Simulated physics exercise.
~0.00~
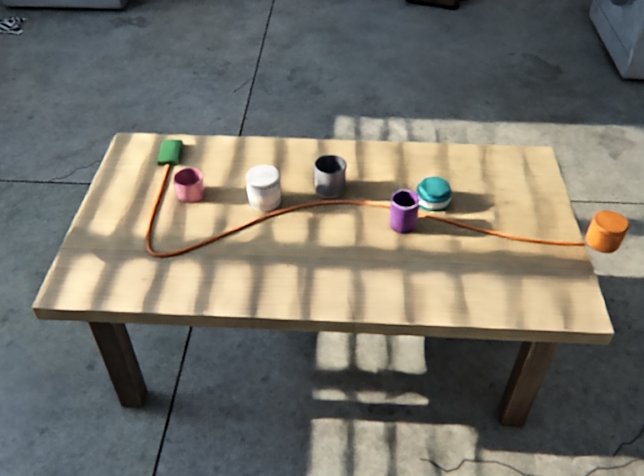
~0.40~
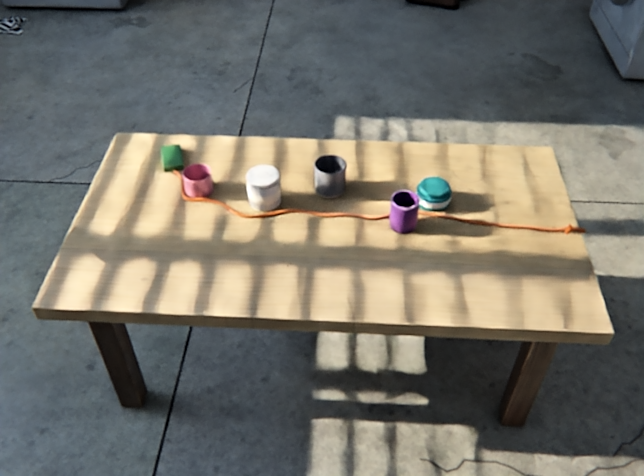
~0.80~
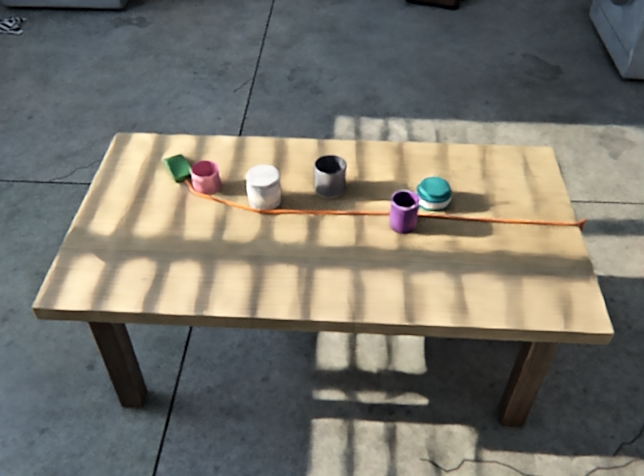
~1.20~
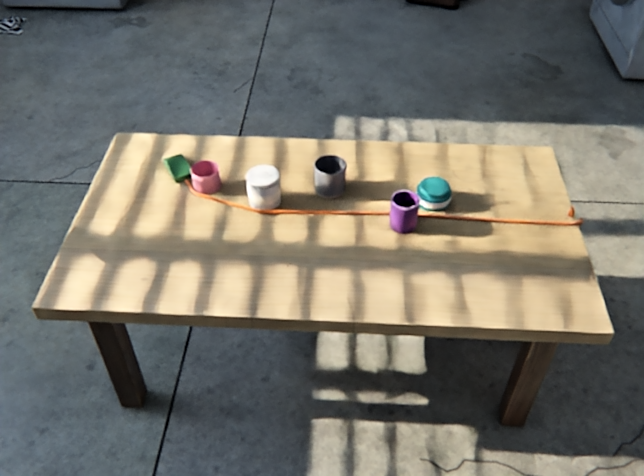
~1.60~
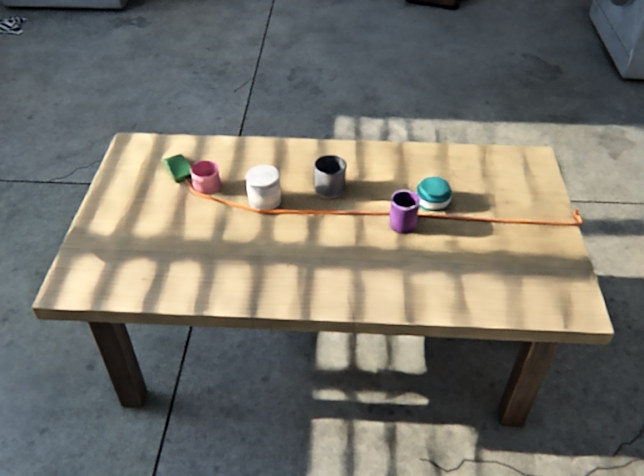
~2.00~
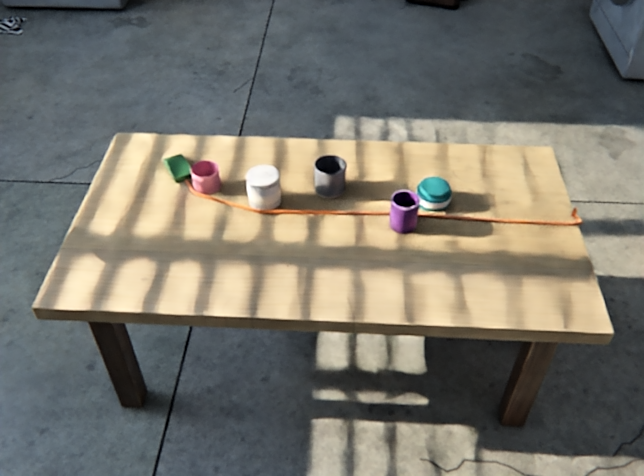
On a wooden table in a sunlit concrete room, an orange cylinder tied by a cord to a small green block dropped off the right edge, tugging the block against a pink cup and nudging it slightly right, before everything settled with both still on top.
